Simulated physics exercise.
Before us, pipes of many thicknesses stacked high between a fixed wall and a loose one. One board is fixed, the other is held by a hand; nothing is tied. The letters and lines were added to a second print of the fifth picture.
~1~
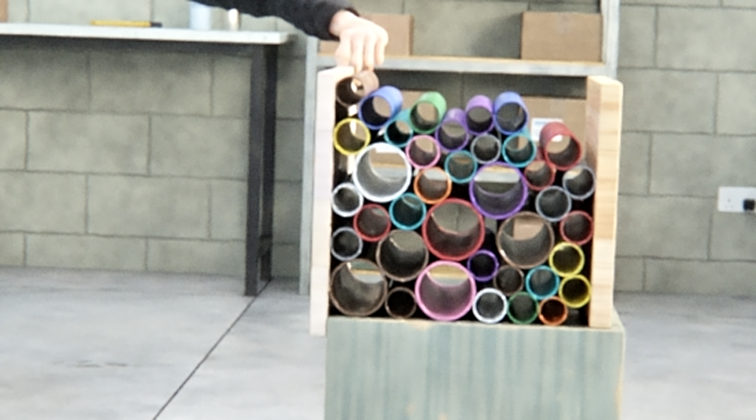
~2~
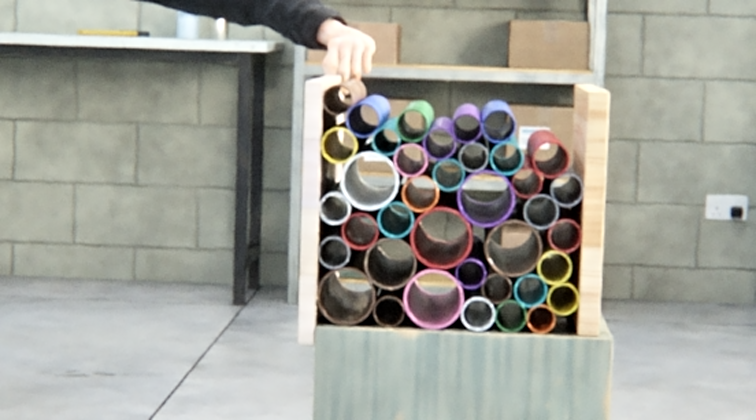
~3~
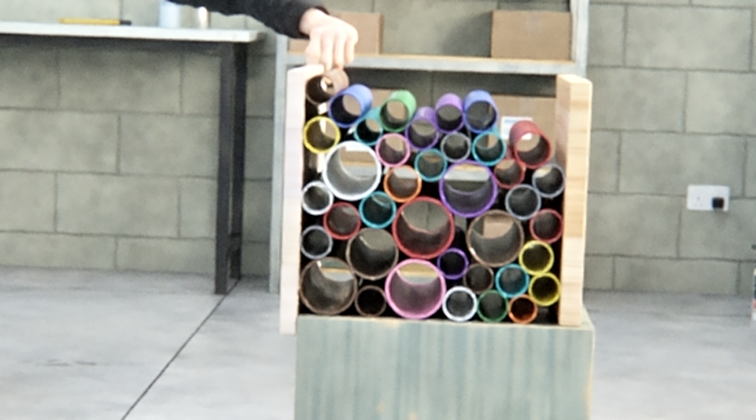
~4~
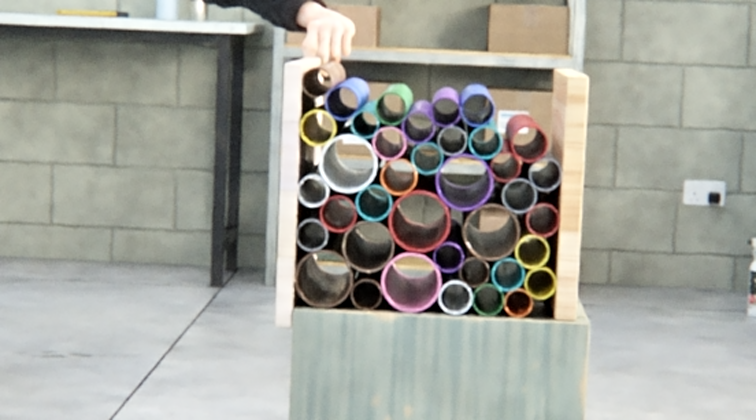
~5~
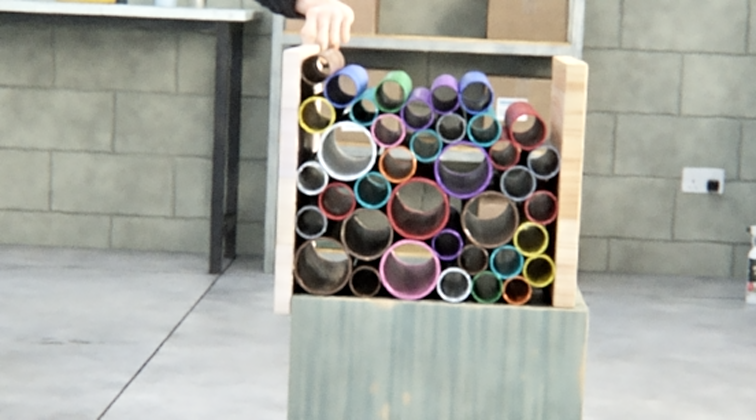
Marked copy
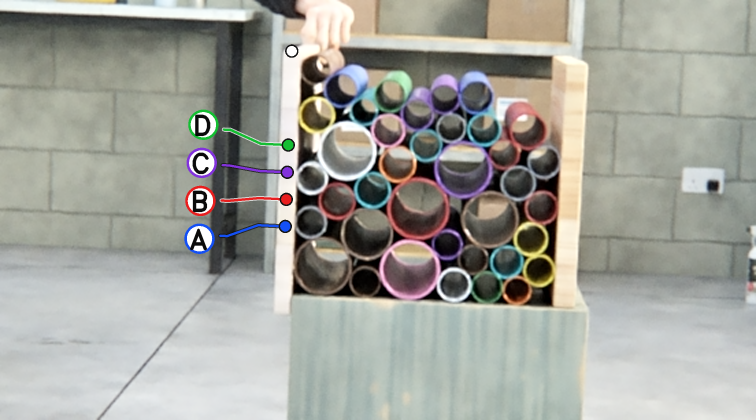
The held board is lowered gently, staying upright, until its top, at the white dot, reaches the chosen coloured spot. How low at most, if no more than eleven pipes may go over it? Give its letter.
The lowest mark that will do is A.
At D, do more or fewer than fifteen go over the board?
At D, fewer than fifteen.
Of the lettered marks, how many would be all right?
The number is four.
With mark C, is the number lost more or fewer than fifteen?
It loses fewer than fifteen.
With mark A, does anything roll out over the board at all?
Yes, at A.
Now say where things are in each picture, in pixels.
The first picture shows an orange pipe (553, 311); a brown pipe (402, 255); a brown pipe (526, 240).
The second picture shows a brown pipe (514, 248); an orange pipe (421, 194).
The third picture shows a turquoise pipe (431, 165); a blue pipe (346, 110).
The fourth picture shows a brown pipe (317, 82); side board (301, 182).
The fifth picture shows a brown pipe (323, 266); an orange pipe (517, 290); a brown pipe (367, 234).
On the copy, A at (285, 227); B at (286, 200); C at (287, 172); D at (288, 145); the white dot at (292, 51).
On A. First, top of the board (298, 135).
Then, top of the board (294, 225).
Finally, top of the board (294, 226), nine out over the board.
By contrast, B about five out over the board; C about six out over the board; D one out over the board.
